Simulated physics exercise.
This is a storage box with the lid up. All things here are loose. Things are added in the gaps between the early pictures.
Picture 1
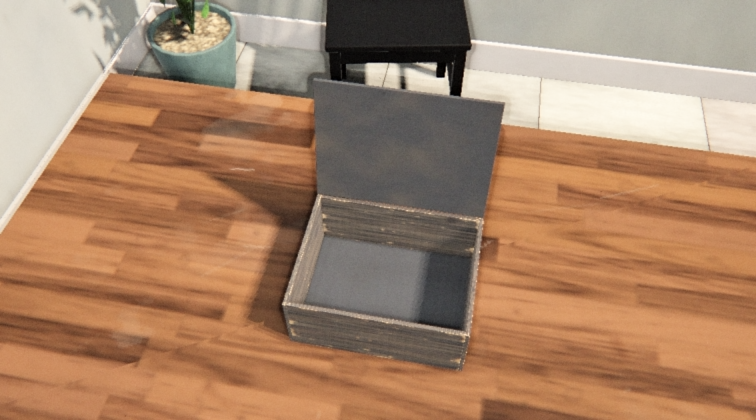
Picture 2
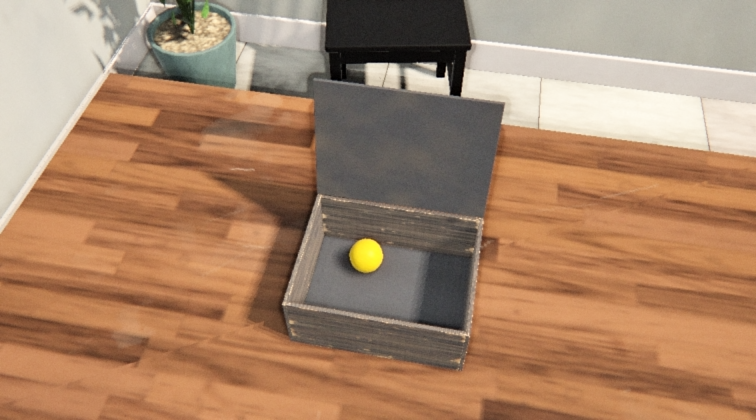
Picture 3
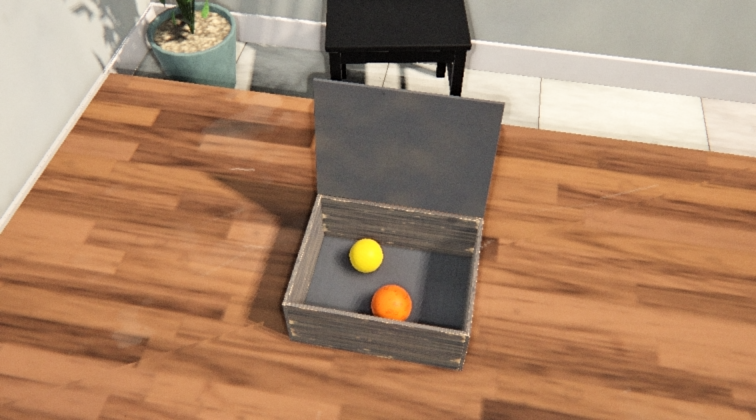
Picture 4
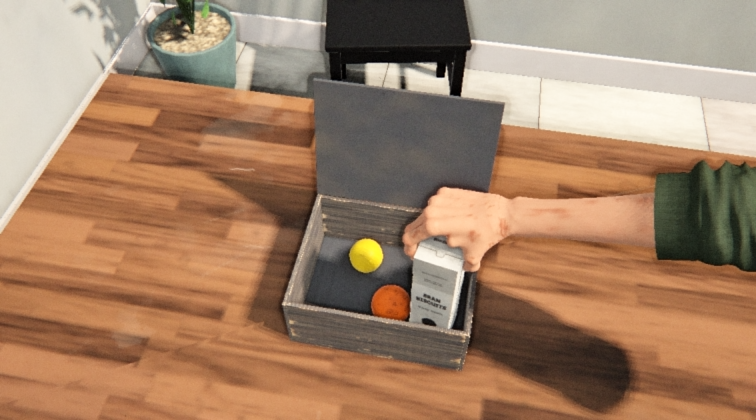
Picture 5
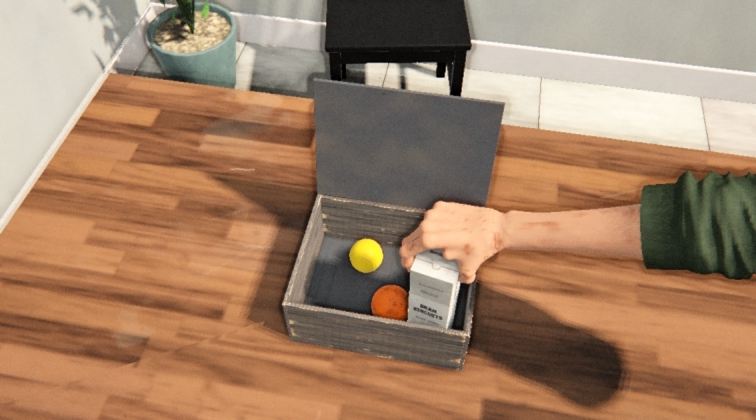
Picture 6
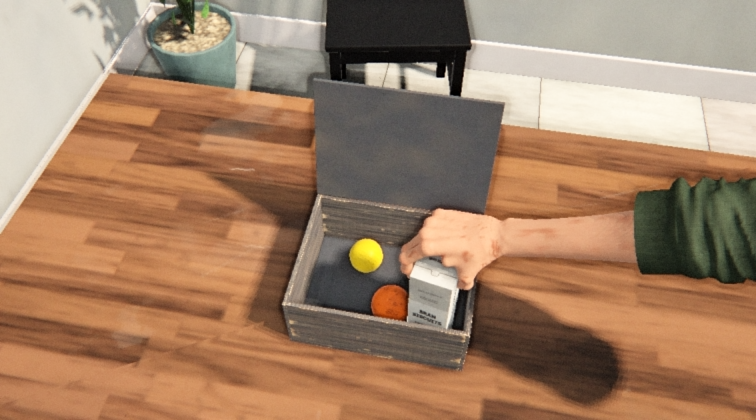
On a wood-plank floor near a pale wall, a potted plant and a black stool, an open grey wooden box is seen from above by a still camera. The box is empty at first, then a yellow lemon appears toward its back left and an orange round object near the front. A hand in a dark green sleeve, reaching from the right, lowers a white carton slightly inside the box's right side.
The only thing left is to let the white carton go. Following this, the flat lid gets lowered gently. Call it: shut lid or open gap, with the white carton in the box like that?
Open gap.
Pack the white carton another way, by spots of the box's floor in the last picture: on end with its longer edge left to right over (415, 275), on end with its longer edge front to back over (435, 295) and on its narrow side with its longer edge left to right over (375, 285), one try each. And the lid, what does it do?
Lid, in order: Held open, held open, fully down.
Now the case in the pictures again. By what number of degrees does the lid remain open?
It comes to about 35°.
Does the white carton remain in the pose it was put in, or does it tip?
Well, the white carton stays just as set.
Then, 1.00 s after the last picture, lid starting down.
Then, 1.40 s after the last picture, lid 72° above the rim.
Then, 1.60 s after the last picture, lid 60° above the rim.
Then, 1.90 s after the last picture, lid 39° above the rim.
At rest, lid 35° above the rim; all 3 in place. Seen from the same camera at the end, white carton near (433, 305).
